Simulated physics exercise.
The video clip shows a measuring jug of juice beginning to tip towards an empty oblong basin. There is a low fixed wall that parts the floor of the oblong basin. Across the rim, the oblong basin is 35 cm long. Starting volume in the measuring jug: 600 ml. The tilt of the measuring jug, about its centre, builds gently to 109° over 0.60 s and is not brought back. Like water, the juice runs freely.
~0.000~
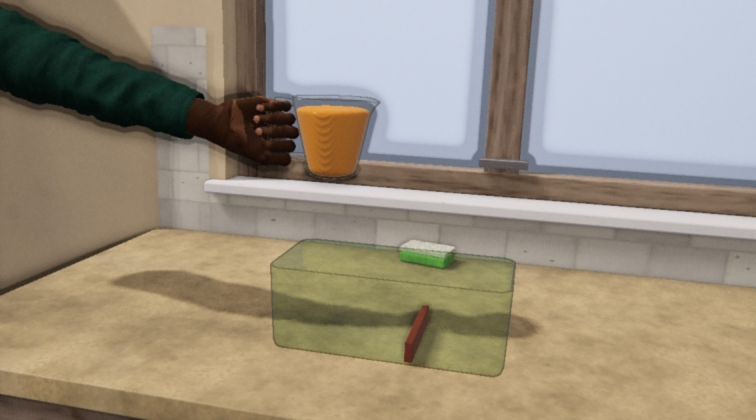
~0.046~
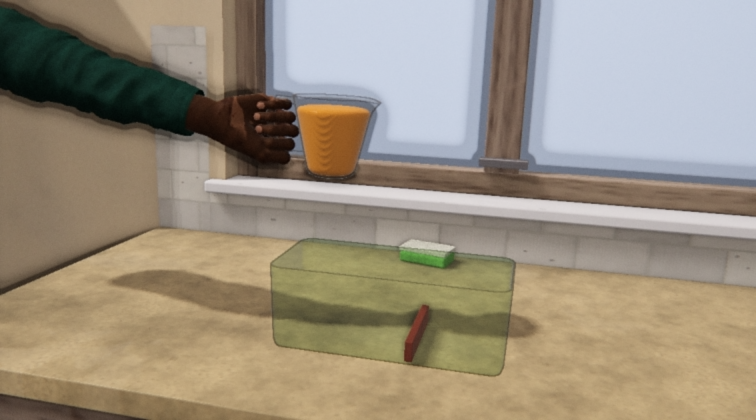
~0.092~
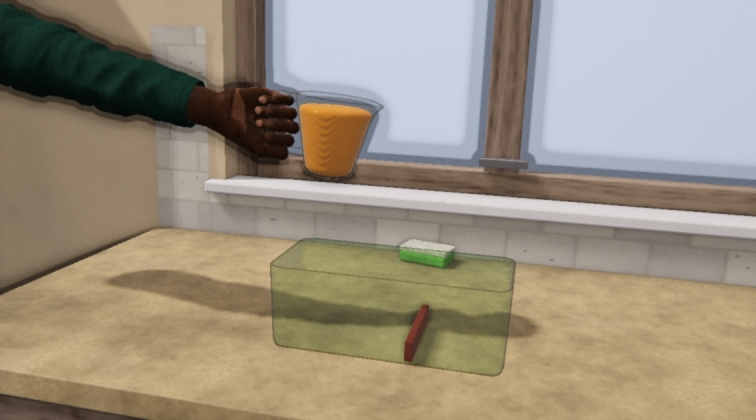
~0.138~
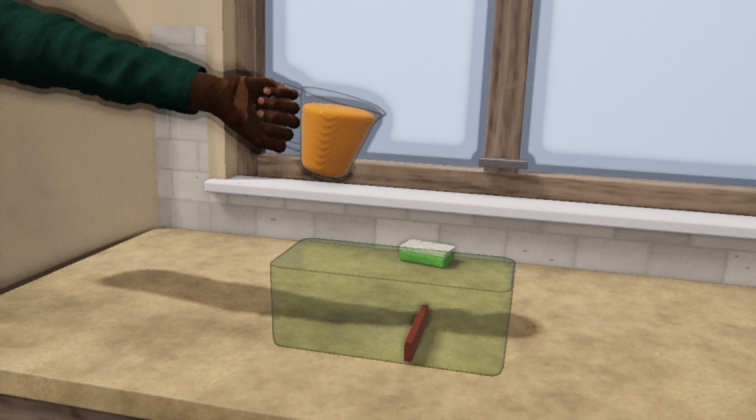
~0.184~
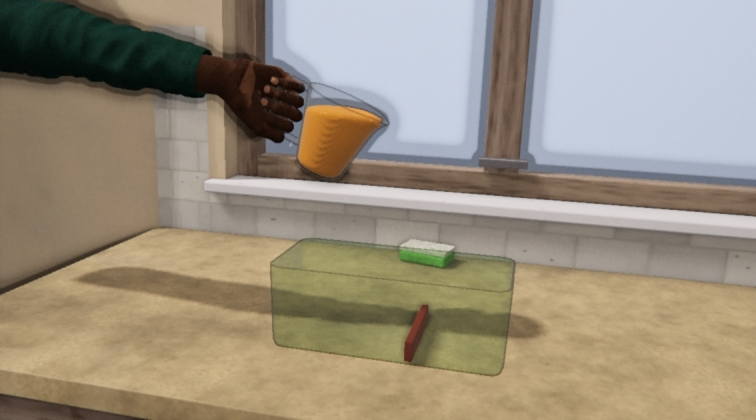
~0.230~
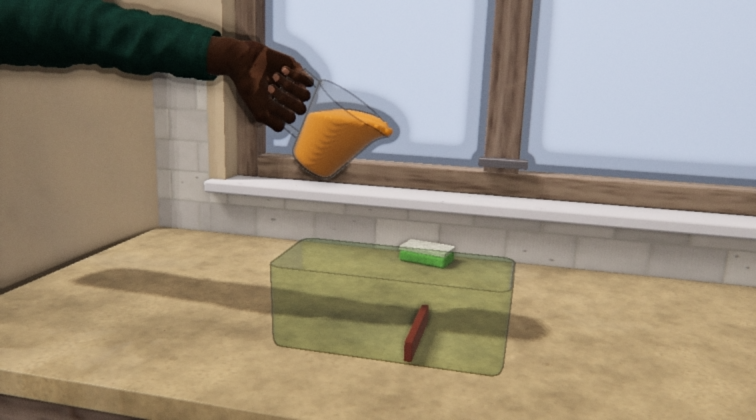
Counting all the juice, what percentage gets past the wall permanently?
The share past the wall is about 38 per cent.
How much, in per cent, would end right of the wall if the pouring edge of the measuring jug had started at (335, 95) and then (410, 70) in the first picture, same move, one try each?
Respectively 15 and 75 %.
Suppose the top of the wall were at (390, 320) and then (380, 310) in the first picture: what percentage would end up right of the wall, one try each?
Respectively close to 85 and 90 %.
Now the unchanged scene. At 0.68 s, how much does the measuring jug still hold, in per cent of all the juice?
Close to 3 percent of the whole amount.
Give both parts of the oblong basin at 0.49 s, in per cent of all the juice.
Left: Around 2. Right: Around 20.
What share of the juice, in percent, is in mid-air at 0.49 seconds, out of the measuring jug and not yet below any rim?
Estimate: About 40 % of all of it.
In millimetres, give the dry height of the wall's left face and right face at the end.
Left side: Around 20 mm. Right side: Around 20 mm.
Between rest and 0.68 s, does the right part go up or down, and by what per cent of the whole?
It goes lower by about 1 %.
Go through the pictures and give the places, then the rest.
In the first picture, tilt 0°; pouring edge (380, 101); surface from (300, 108) to (370, 111); the oblong basin's rim runs from (287, 252) to (514, 277); the wall's top is at (418, 324).
In the second picture, tilt 2°; pouring edge (381, 102); surface from (301, 107) to (371, 111).
In the third picture, tilt 6°; pouring edge (383, 106); surface from (303, 104) to (373, 114).
In the fourth picture, tilt 14°; pouring edge (386, 114); surface from (306, 104) to (377, 117).
In the fifth picture, tilt 23°; pouring edge (389, 124); surface from (310, 107) to (382, 119).
In the sixth picture, tilt 35°; pouring edge (391, 136); surface from (309, 115) to (383, 127); 2 per cent is over the edge.
After 0.49 s the tilt is 100° and 37 per cent is still to pour, 2 is left of the wall and 20 right of it.
After 0.68 s the tilt is 109° and 3 per cent is still to pour, 43 is left of the wall and 40 right of it.
After 0.88 s the tilt is 109° and 0 per cent is still to pour, 56 is left of the wall and 38 right of it.
After 1.10 s the tilt is 109° and 0 per cent is still to pour, 57 is left of the wall and 38 right of it.
In the end 57 per cent lies left of the wall, 38 right of it and 4 outside.
